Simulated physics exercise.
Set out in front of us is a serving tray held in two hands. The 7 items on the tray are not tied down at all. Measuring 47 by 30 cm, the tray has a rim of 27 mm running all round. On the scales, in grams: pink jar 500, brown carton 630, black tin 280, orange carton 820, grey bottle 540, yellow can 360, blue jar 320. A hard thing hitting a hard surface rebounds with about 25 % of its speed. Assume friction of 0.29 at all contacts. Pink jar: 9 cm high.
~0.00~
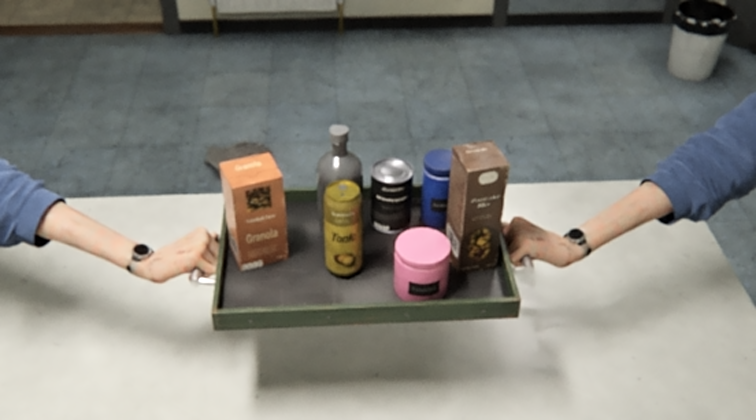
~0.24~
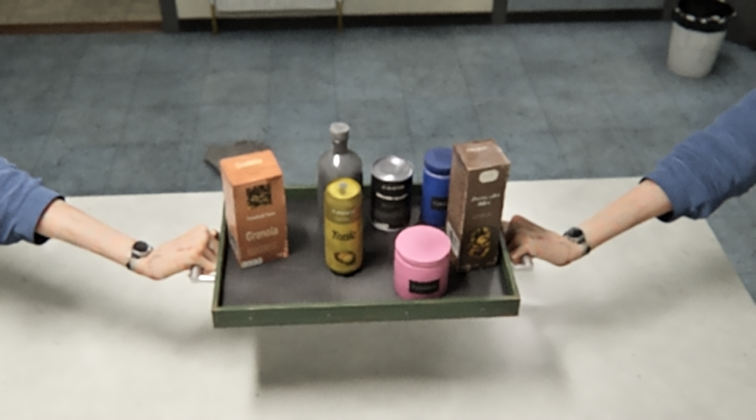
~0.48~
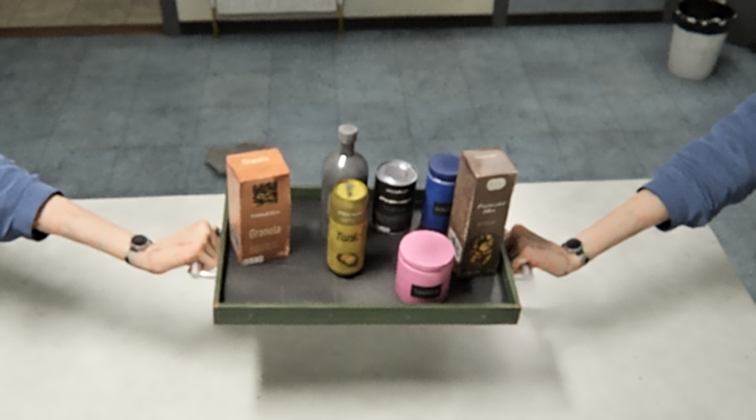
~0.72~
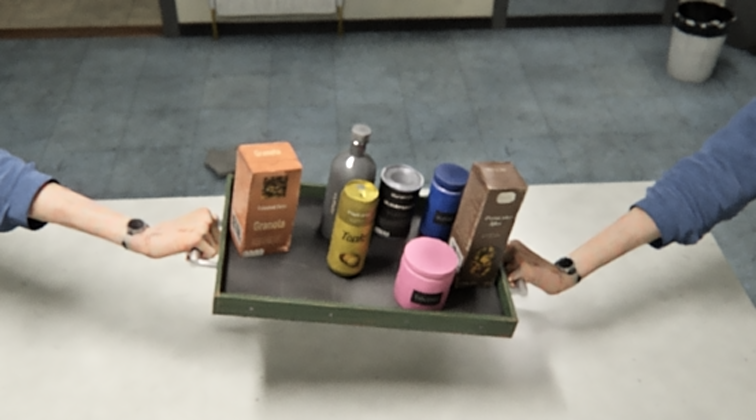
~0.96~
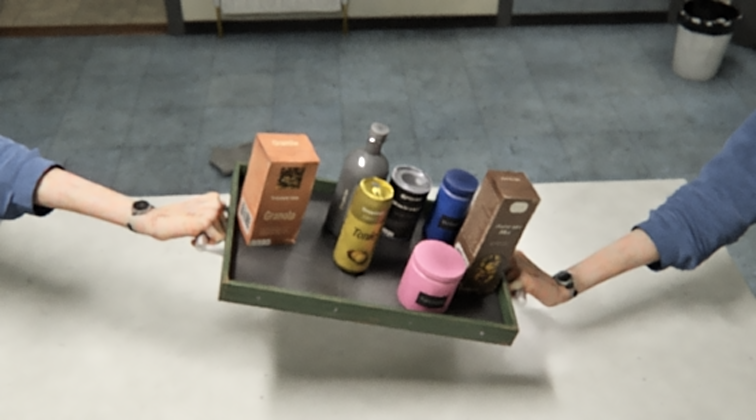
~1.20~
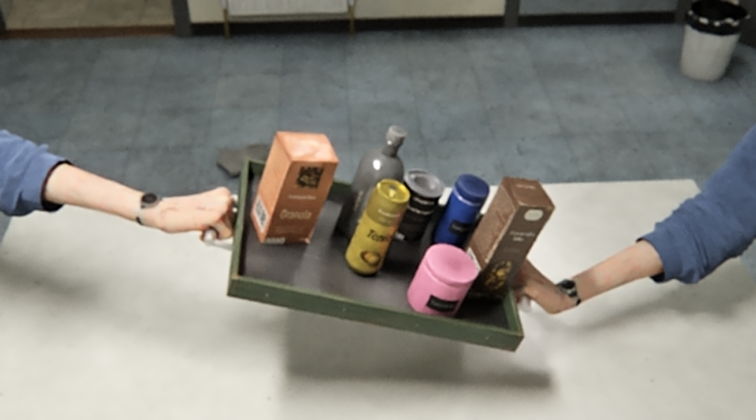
A green-rimmed serving tray is held at each end by a hand in a blue sleeve, above a pale table in a room with blue-grey floor tiles, seen from the front and slightly above. An orange carton stands at left, a grey bottle, yellow can and black tin mid-tray, and blue and pink jars beside a brown carton at right. The hands first keep the tray level, then tilt it steadily right edge down, the items leaning with it, while the view shifts slightly.
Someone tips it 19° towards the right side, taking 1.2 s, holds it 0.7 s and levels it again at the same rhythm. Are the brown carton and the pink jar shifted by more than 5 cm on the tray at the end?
One by one: Brown carton: Remains close by. Pink jar: Wanders off.
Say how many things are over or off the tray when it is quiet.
I count 0.
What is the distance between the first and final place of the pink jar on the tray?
Net shift near 10 cm.
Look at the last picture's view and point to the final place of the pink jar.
Roughly (496, 269).
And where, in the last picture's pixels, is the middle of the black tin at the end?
Roughly at (445, 189) in the last picture.
Around 1.40 s, tray at 19°, right edge down; pink jar shifted 3 cm near (455, 286); brown carton shifted 2 cm near (507, 238); orange carton shifted 4 cm.
Around 1.70 s, tray at 19°, right edge down; pink jar shifted 9 cm near (489, 296); brown carton shifted 2 cm near (506, 238); orange carton shifted 13 cm.
Around 2.10 s, tray at 19°, right edge down; pink jar shifted 10 cm near (495, 298); brown carton shifted 2 cm near (507, 238); yellow can shifted 17 cm.
Finally (3.7 s), not toppled but over 5 cm from the start, pink jar, black tin, orange carton, grey bottle, yellow can and blue jar; brown carton still in place (within 5 cm). Final places as that camera would see them, brown carton near (495, 206), pink jar near (496, 269).
